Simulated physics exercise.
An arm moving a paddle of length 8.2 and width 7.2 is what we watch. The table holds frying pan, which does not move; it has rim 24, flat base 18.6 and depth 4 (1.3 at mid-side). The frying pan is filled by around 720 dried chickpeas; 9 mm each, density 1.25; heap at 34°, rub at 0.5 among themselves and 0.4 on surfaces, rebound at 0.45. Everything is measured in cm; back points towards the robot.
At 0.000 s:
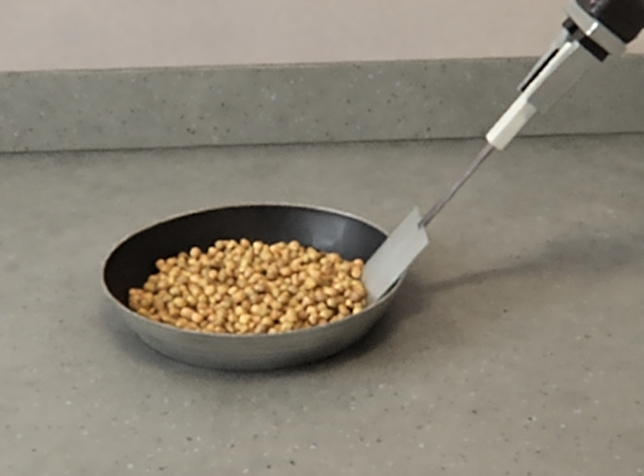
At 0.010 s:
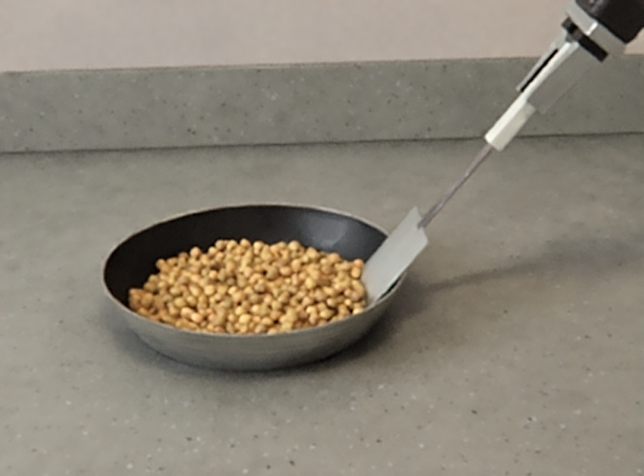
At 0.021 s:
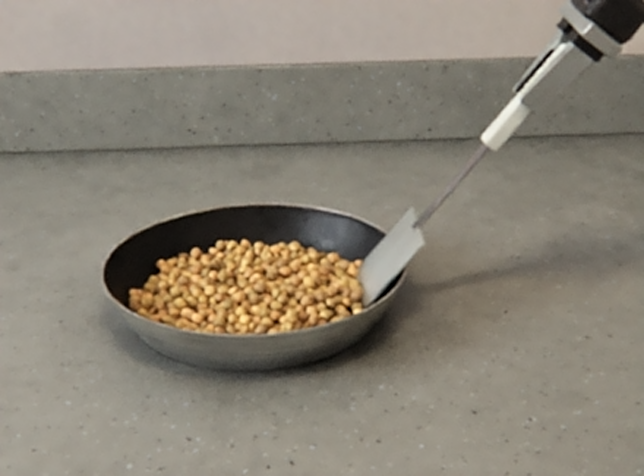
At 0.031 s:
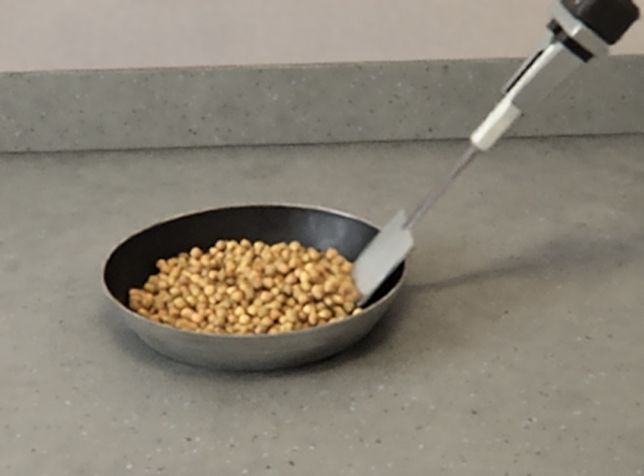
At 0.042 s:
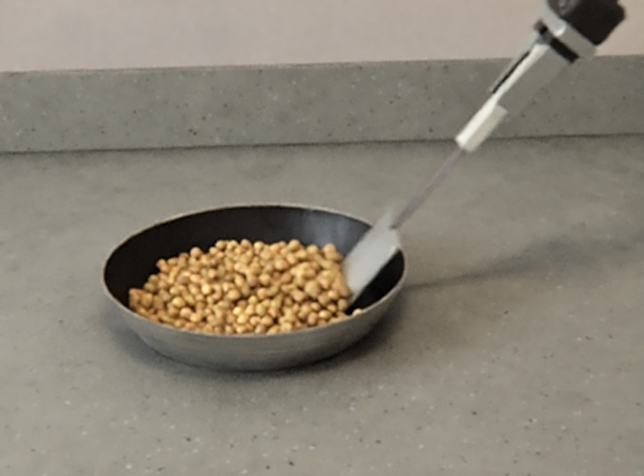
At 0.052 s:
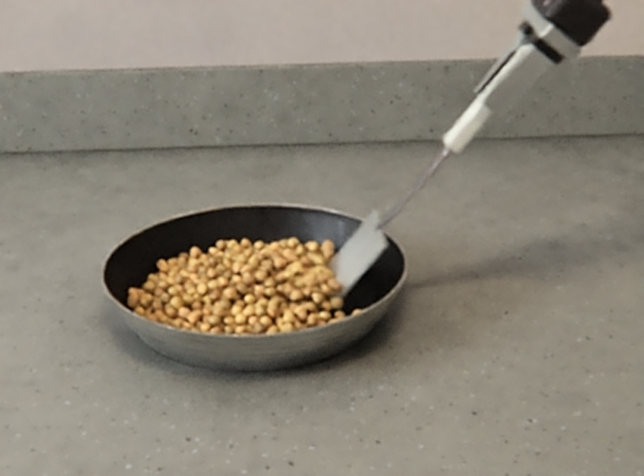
In the video, a robotic arm holds a light grey paddle at the right side of a dark frying pan of dried chickpeas, then moves it a short way left, pushing the nearest chickpeas while the pan stays still.
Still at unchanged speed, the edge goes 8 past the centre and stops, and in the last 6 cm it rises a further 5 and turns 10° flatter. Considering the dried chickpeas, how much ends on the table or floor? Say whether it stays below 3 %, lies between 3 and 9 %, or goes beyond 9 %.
It goes beyond 9 %.
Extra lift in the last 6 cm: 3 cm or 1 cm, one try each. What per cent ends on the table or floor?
I'd put it near 15 in a hundred, then near 10 in a hundred.
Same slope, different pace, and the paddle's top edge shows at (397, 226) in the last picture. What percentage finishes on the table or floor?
My guess is around 10 percent.
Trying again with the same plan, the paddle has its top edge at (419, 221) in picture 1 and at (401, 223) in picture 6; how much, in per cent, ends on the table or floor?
About 0 per cent.
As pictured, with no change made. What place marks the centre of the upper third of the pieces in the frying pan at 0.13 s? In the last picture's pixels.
Near (201, 280).
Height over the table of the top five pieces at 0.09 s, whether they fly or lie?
Estimated height above table: Approx. 5 cm.
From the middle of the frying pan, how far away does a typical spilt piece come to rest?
Distance, approx.: 48 cm.
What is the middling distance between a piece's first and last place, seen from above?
About 3 cm.
After 0.09 s, sloping 51°, highest piece 5 above the table; 723 in the frying pan.
After 0.13 s, sloping 48°, highest piece 6 above the table; 723 in the frying pan.
After 0.35 s, sloping 41°, highest piece 5 above the table; 635 in the frying pan, 86 on the table or floor, 2 on the blade or in flight.
After 1.40 s, sloping 41°, highest piece 4 above the table; 635 in the frying pan, 88 on the table or floor.
In the end, 635 in the frying pan, 88 on the table or floor. That is 12 % on the table or floor.
